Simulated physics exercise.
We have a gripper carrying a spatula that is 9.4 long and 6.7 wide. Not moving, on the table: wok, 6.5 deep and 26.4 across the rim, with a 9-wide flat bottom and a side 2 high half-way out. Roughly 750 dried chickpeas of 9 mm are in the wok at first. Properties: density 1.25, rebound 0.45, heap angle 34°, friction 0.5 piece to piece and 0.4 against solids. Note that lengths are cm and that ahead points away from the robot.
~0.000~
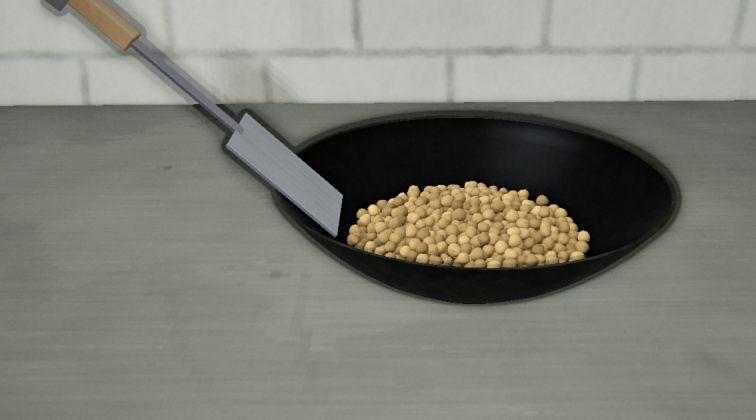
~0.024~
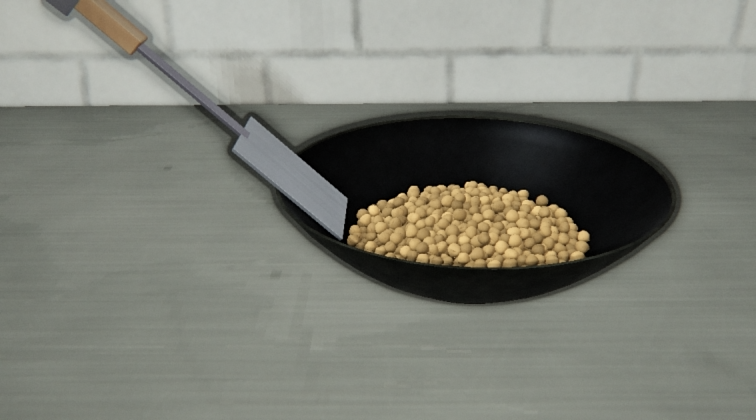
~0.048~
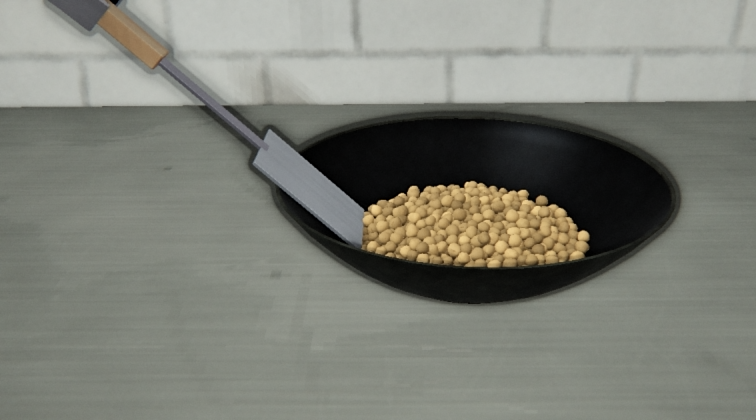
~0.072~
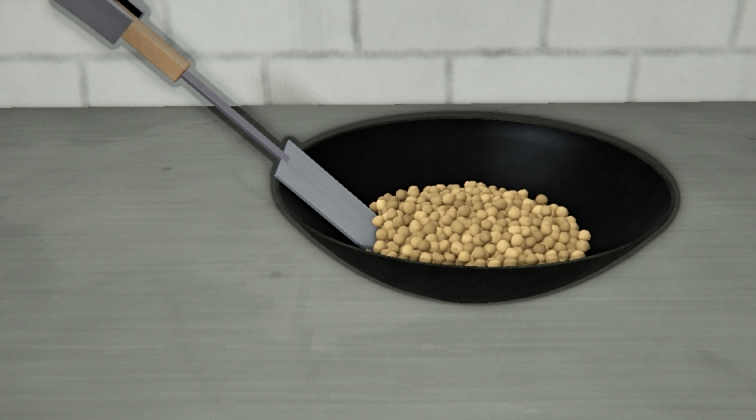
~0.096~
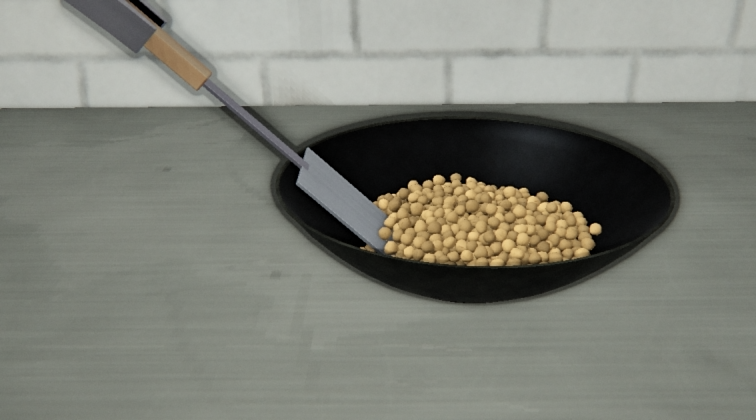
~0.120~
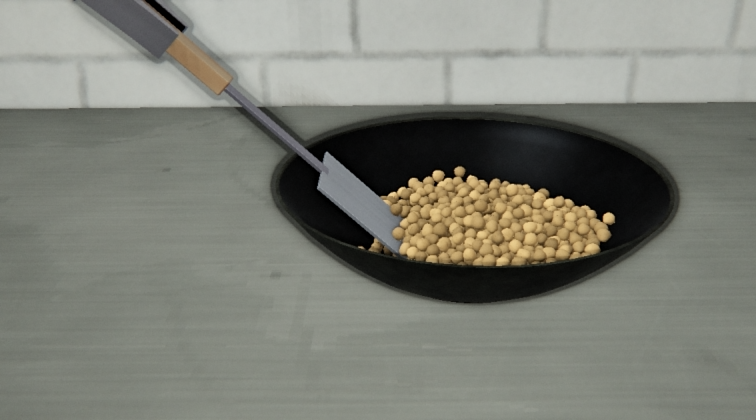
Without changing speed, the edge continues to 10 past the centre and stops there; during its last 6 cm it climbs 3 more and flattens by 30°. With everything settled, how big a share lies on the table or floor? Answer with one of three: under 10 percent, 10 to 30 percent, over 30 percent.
10 to 30 percent.
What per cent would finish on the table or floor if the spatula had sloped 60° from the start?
Estimate: Approx. 20 %.
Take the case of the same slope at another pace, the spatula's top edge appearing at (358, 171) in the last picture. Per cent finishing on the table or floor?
Share: Roughly 30 %.
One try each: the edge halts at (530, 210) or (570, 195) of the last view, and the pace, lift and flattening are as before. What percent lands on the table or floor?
Close to 0 and close to 0 per cent, respectively.
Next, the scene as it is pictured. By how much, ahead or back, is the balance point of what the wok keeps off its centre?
The balance point is about 3.5 cm ahead.
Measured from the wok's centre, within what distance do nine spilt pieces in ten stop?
I'd estimate close to 30 centimetres.
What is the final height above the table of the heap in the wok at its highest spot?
6.0 cm.
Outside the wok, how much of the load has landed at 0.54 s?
I'd say close to 15 in a hundred.
After 0.21 s, sloping 44°, highest piece 5 above the table; 746 in the wok.
After 0.29 s, sloping 32°, highest piece 7 above the table; 746 in the wok.
After 0.54 s, sloping 14°, highest piece 9 above the table; 611 in the wok, 107 on the table or floor, 28 on the blade or in flight.
After 1.59 s, sloping 14°, highest piece 6 above the table; 611 in the wok, 135 on the table or floor.
In the end, 611 in the wok, 135 on the table or floor. That is 18 % on the table or floor.
